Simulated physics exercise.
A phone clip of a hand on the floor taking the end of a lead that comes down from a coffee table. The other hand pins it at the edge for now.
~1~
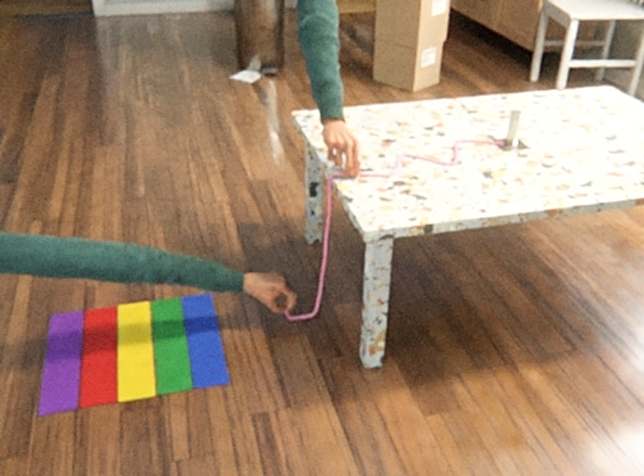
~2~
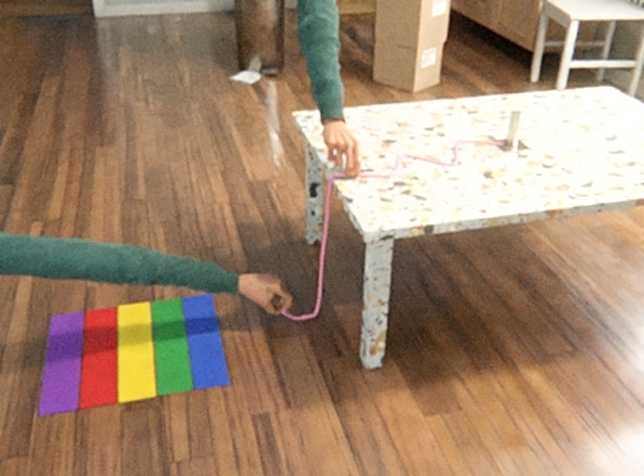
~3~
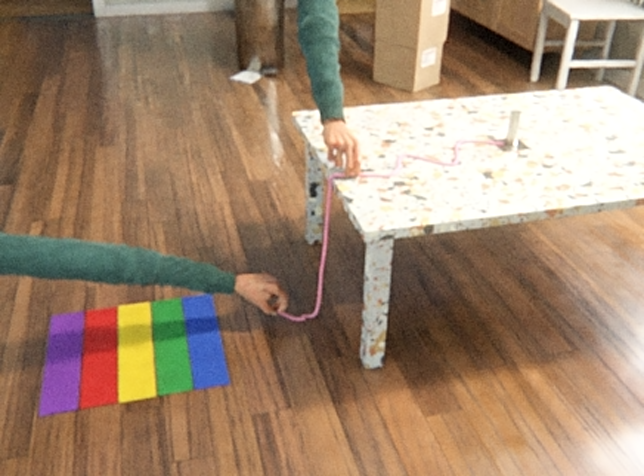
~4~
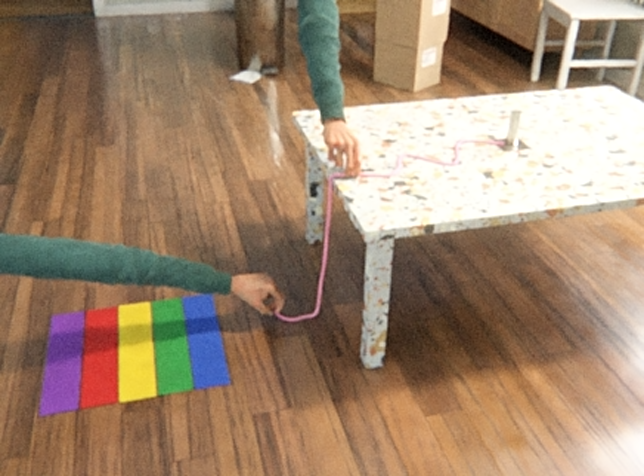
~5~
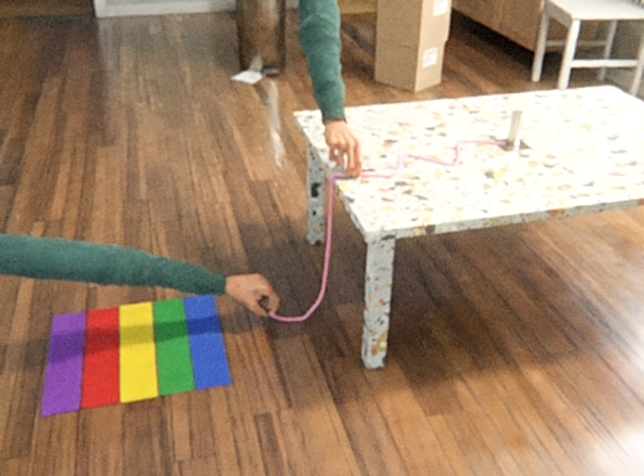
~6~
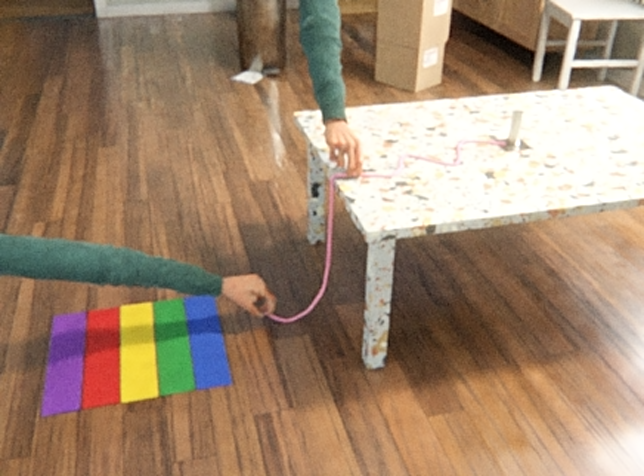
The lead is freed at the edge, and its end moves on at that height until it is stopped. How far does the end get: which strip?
It halts on the red strip.
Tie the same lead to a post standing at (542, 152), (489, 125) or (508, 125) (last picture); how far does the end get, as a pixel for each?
Near (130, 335), (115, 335) and (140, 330).
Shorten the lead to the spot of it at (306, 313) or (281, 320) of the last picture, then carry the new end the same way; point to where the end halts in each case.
Try by try, around (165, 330) and (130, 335).
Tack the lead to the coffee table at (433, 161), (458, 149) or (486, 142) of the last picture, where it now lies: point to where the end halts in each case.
About (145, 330), (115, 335) and (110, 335).
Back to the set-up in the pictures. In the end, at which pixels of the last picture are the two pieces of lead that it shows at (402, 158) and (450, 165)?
About (364, 169), and the other about (414, 160).
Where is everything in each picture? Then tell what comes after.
In the first frame, end (286, 309); blue (209, 367); green (173, 373); yellow (137, 379); red (99, 385); purple (60, 391).
In the second frame, end (281, 310); lead through (469, 142) (448, 165) (399, 166) (340, 176) (324, 241) (319, 301).
In the third frame, end (278, 311).
In the fourth frame, end (274, 311); lead through (469, 141) (449, 164) (399, 165) (340, 175) (327, 241) (319, 301).
In the fifth frame, end (269, 312).
In the sixth frame, end (266, 313); lead through (471, 141) (450, 165) (401, 166) (342, 176) (330, 241) (317, 300).
Early on, end near (167, 328); over green.
Midway, end near (126, 334); over yellow.
At the end of the slack, end near (102, 337); over red. Over red.
